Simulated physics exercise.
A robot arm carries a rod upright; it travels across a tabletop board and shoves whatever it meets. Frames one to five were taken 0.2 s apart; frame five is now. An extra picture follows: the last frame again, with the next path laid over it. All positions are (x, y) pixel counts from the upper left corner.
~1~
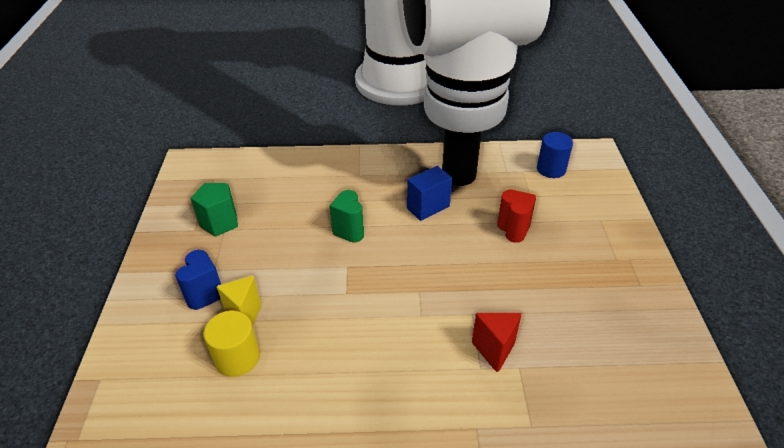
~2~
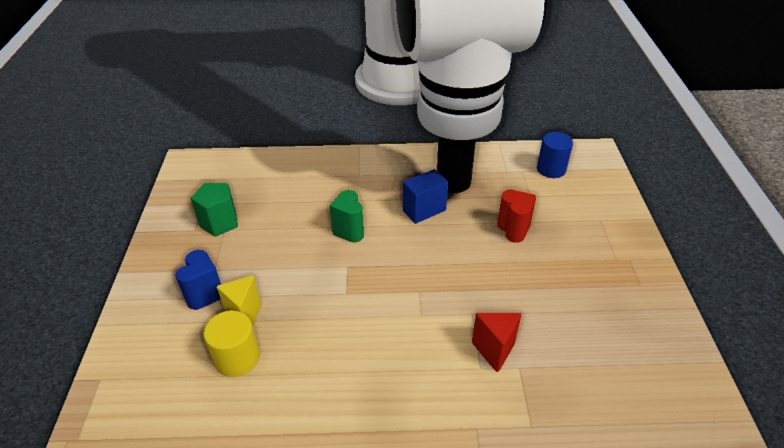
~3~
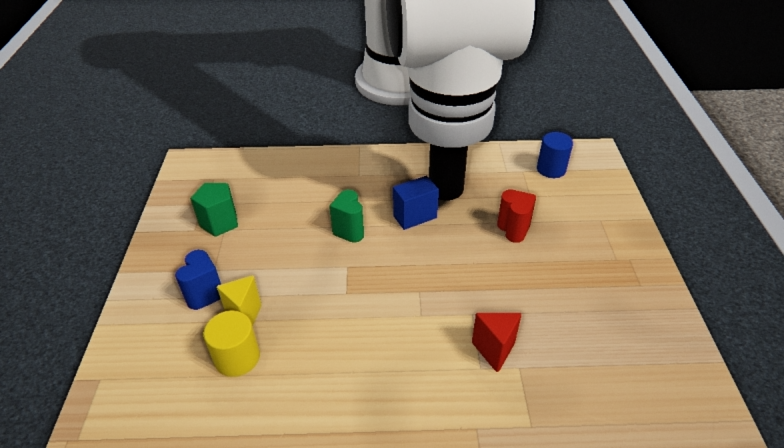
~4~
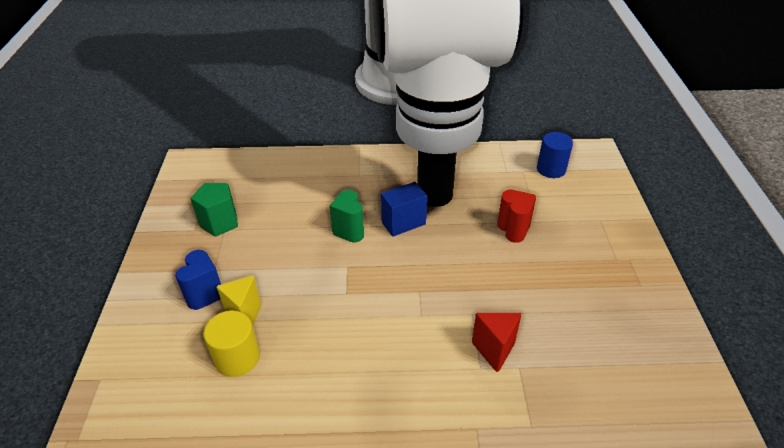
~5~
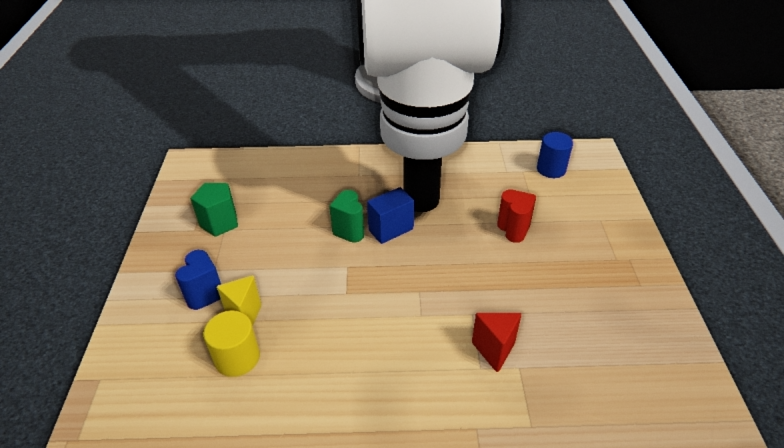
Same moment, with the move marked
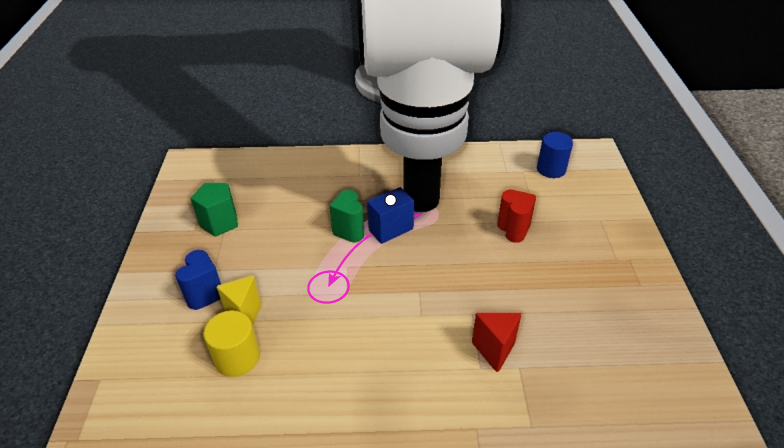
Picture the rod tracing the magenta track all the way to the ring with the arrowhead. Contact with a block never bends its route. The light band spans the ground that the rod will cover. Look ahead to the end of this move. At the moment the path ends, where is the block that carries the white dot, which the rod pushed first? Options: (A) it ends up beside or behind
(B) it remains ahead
That would be B.
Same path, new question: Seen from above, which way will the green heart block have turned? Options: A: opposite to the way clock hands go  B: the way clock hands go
That would be B.
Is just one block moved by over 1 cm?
No.
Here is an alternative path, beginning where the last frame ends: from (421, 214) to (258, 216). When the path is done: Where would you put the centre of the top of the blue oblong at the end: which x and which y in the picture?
It should be at (363, 213) by then.
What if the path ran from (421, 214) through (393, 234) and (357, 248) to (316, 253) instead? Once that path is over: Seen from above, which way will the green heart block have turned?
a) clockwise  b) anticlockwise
I'll go with a - clockwise.
Path on the board, from (421, 214) via (382, 229) and (350, 253), ending at (329, 287); the dot is on the blue oblong.
The first path, step by step. One third of the way, rod (381, 215); green heart block (338, 204), turned 45° clockwise; blue oblong (353, 221), turned 20° anticlockwise.
Two thirds of the way, rod (348, 240); green heart block (329, 205), turned 55° clockwise; blue oblong (319, 248), turned 20° anticlockwise.
At the end, rod (327, 273); yellow triangular block in place; green heart block (329, 205), turned 55° clockwise; blue oblong (286, 278).
